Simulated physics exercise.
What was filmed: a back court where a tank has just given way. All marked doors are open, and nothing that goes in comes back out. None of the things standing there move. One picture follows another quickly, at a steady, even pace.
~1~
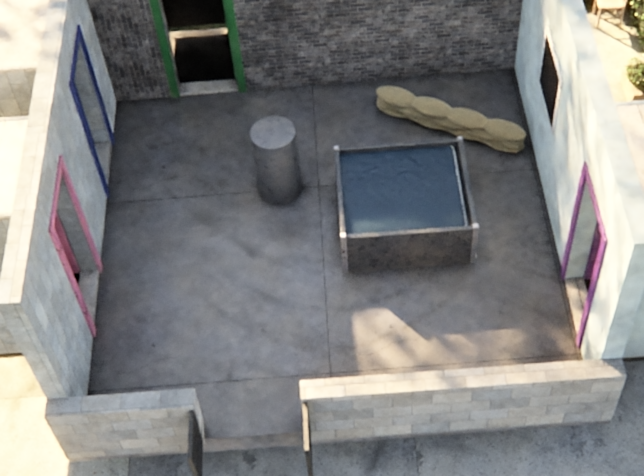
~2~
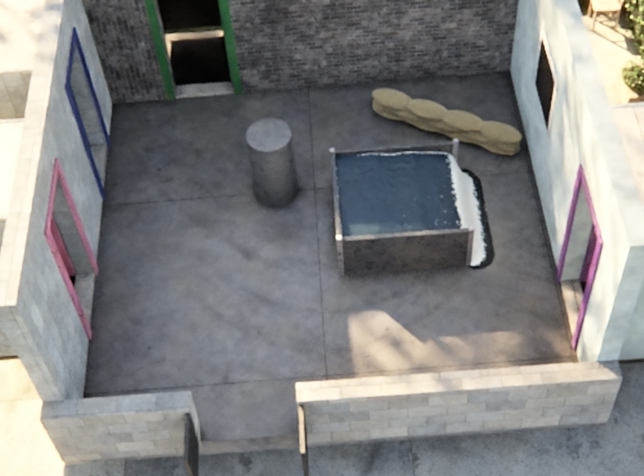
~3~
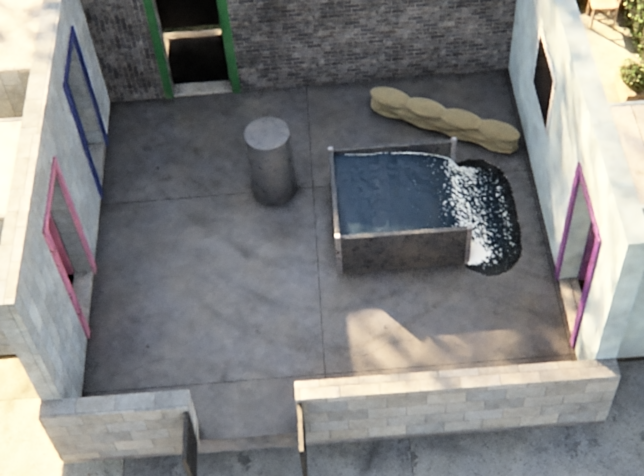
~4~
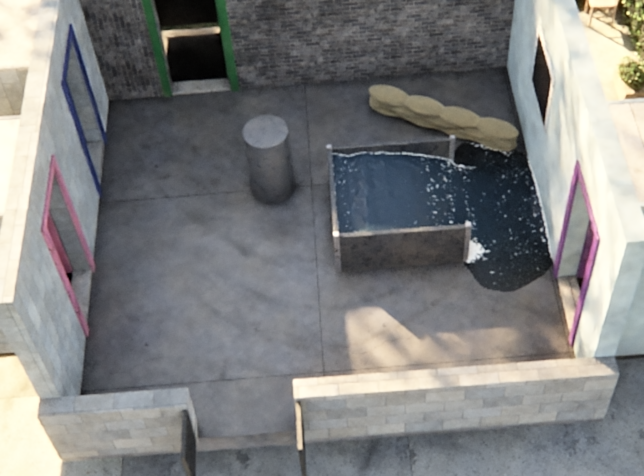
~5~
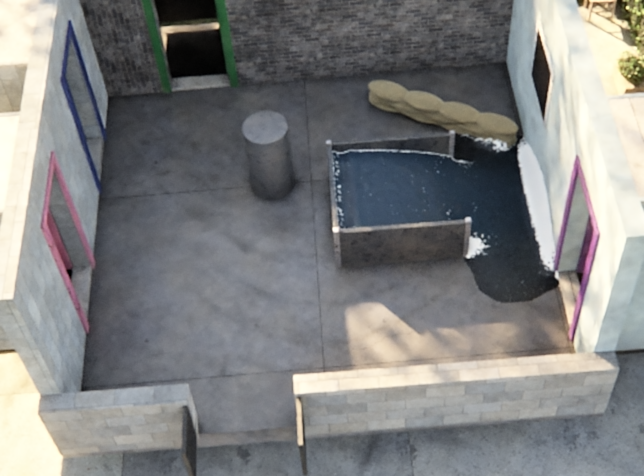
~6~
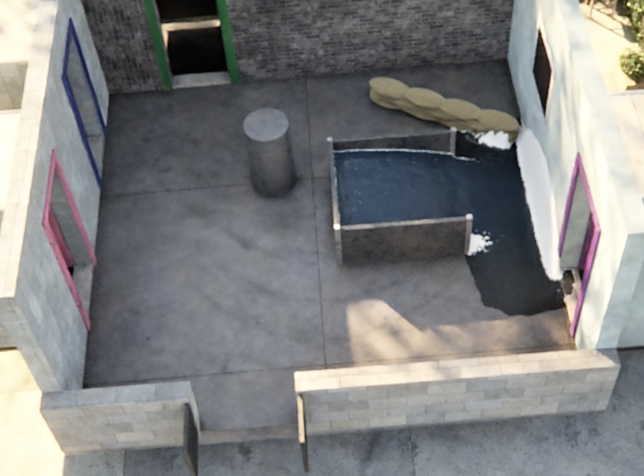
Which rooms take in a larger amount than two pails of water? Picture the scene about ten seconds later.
In the end, the pink door takes in no more; the blue door takes in no more; the purple door takes in more; the green door takes in no more.
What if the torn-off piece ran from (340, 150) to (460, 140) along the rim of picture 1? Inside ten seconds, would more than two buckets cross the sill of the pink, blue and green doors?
Result - pink: Short of the mark; blue: Past the mark; green: Past the mark.
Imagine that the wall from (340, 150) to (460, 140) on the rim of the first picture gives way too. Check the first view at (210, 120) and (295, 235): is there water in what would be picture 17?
Submerged, then unwetted.
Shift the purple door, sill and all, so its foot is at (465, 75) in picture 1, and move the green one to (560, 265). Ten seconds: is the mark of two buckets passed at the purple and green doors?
In that case the purple door runs past it while the green door runs past it.
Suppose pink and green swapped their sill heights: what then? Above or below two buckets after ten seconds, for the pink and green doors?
Here's how I see it: The pink door gets past it, the green door does not reach it.
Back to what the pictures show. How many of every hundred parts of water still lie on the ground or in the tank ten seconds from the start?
My estimate is some 92 percent.
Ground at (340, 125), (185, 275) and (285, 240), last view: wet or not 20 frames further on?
As listed, the points end up soaked, high and dry and high and dry.
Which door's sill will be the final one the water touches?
That would be the door marked pink.
A moment on, water covers 15 % of the floor; the pink door not reached, the blue door not reached, the purple door under two buckets in, the green door not reached.
Next, water covers 30 % of the floor; the pink door not reached, the blue door not reached, the purple door over two buckets in, the green door not reached.
Then, water covers 55 % of the floor; the pink door not reached, the blue door not reached, the purple door over two buckets in, the green door wet at the sill, nothing in.
Later, water covers 85 % of the floor; the pink door wet at the sill, nothing in, the blue door wet at the sill, nothing in, the purple door over two buckets in, the green door wet at the sill, nothing in.
In the end, water covers 90 % of the floor; the pink door wet at the sill, nothing in, the blue door wet at the sill, nothing in, the purple door over two buckets in, the green door wet at the sill, nothing in.
